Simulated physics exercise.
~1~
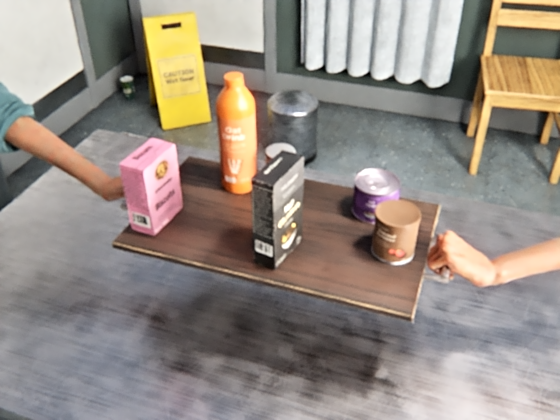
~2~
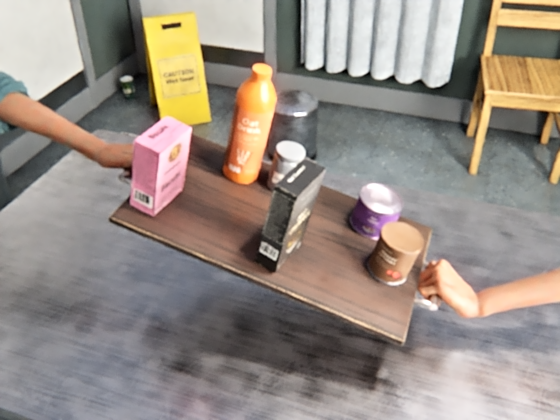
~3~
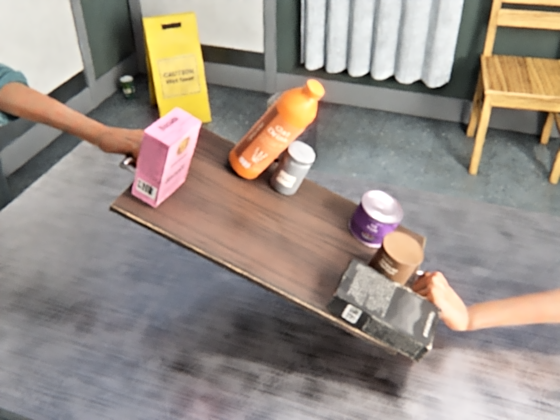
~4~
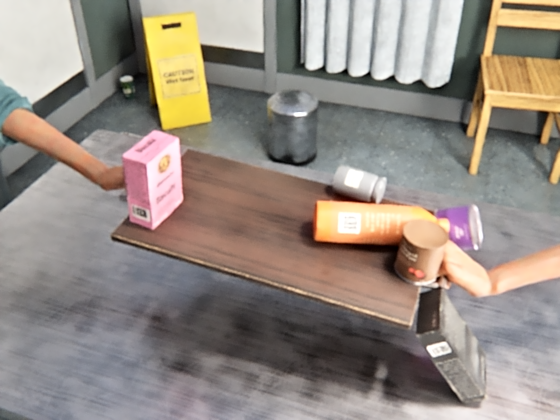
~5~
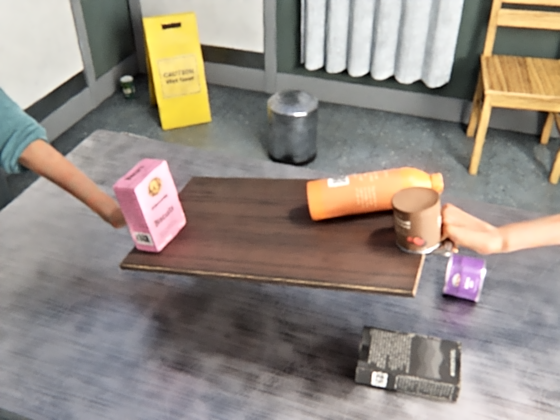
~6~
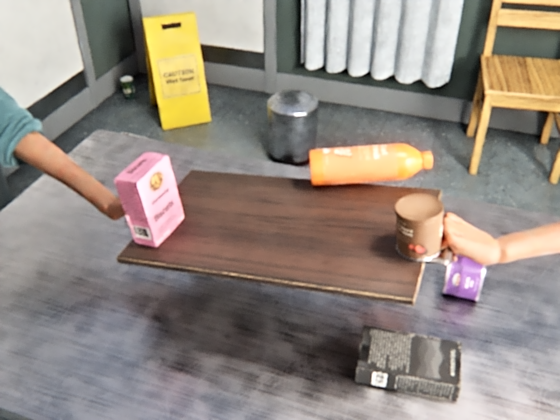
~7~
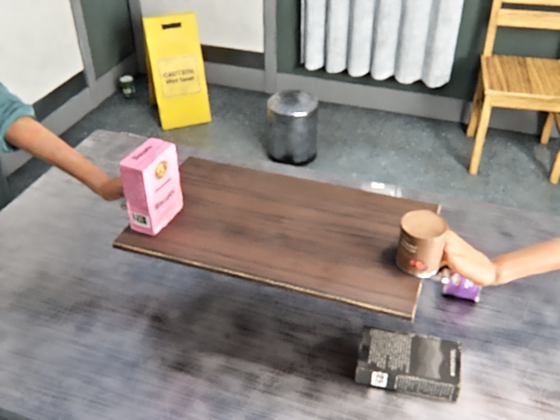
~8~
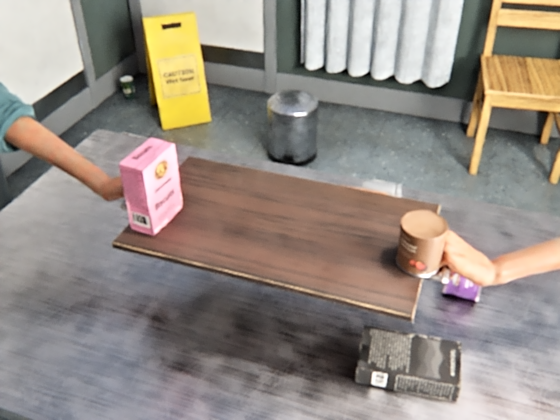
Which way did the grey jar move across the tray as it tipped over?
The grey jar moved to the right across the tray.
